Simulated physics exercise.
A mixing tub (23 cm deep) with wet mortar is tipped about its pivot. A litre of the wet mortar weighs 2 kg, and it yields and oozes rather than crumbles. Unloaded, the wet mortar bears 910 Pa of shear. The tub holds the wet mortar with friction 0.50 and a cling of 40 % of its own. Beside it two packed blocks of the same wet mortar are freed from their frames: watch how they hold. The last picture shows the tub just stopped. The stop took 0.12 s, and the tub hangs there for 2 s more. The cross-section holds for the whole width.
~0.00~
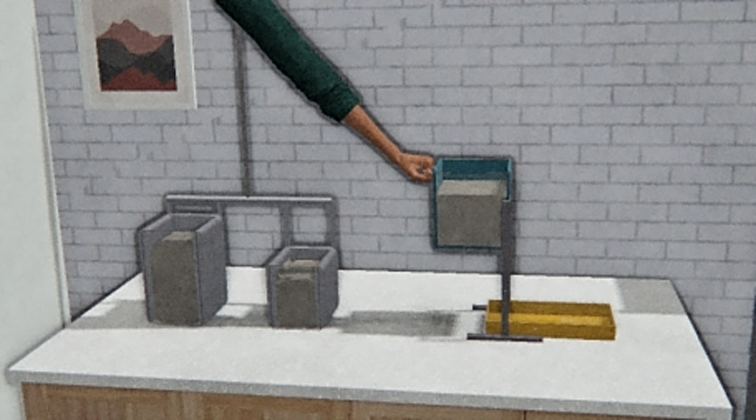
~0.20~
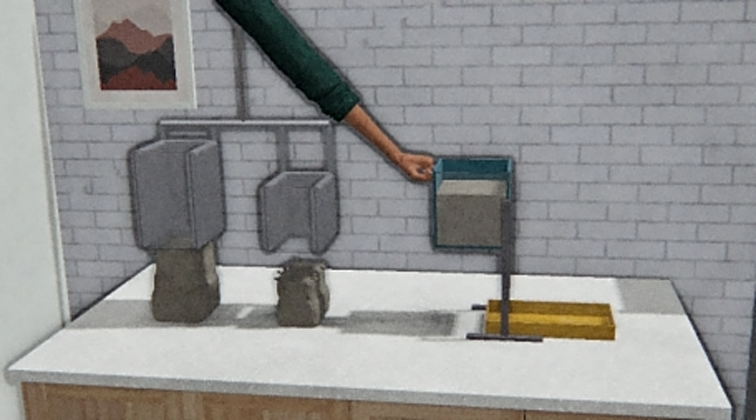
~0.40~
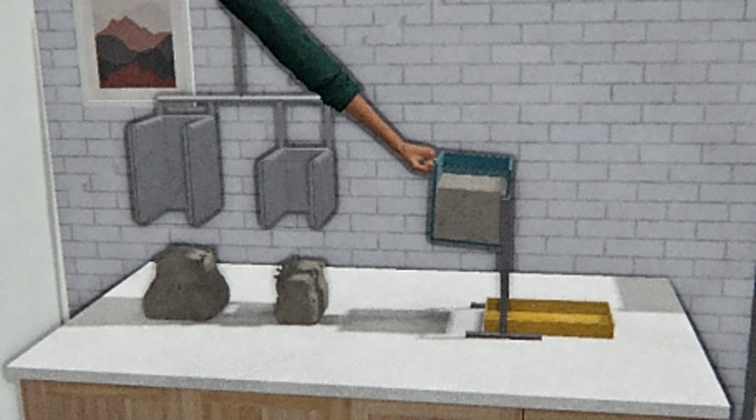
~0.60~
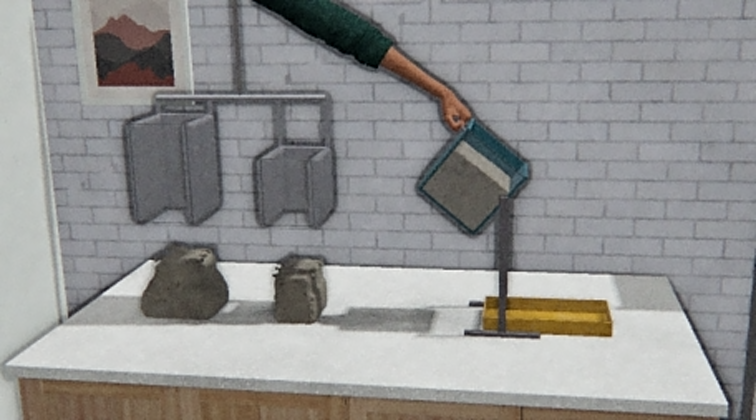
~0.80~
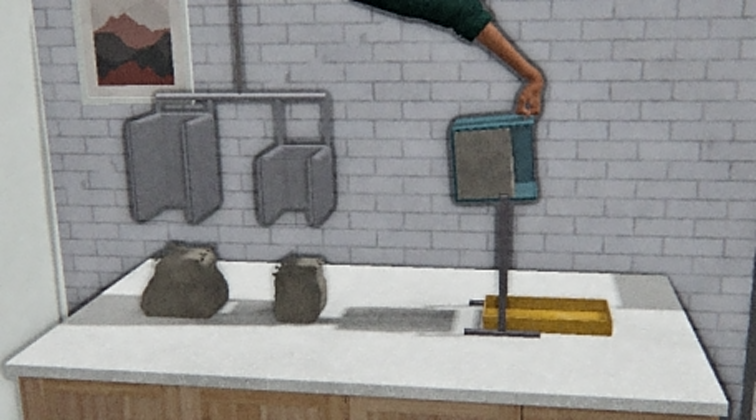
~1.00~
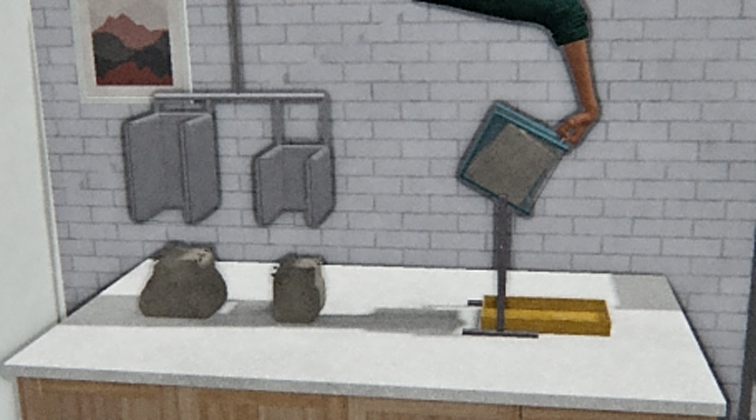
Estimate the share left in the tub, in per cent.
It comes to some 0 %.
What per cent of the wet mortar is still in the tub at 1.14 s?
About 60 %.
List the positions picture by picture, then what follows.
In the first picture, handle-side rim at (436, 172), tilt 0 degrees; crest of the wet mortar at (451, 193); block heights 27 cm, 18 cm (left to right).
In the second picture, handle-side rim at (436, 172), tilt 0 degrees; crest of the wet mortar at (451, 193); block heights 25 cm, 17 cm (left to right).
In the third picture, handle-side rim at (438, 165), tilt 5 degrees; crest of the wet mortar at (442, 187); block heights 20 cm, 17 cm (left to right).
In the fourth picture, handle-side rim at (470, 131), tilt 40 degrees; crest of the wet mortar at (458, 151); block heights 20 cm, 17 cm (left to right).
In the fifth picture, handle-side rim at (532, 126), tilt 86 degrees; crest of the wet mortar at (502, 130); block heights 20 cm, 17 cm (left to right).
In the sixth picture, handle-side rim at (566, 152), tilt 118 degrees; crest of the wet mortar at (515, 127); block heights 20 cm, 17 cm (left to right).
After 1.14 s, the tub is at 118 degrees and holds 59 %.
After 1.31 s, the tub is at 118 degrees and holds 1 %.
After 1.48 s, the tub is at 118 degrees and holds 0 %.
After 1.65 s, the tub is at 118 degrees and holds 0 %.
After 3.00 s, the tub is at 118 degrees and holds 0 %.
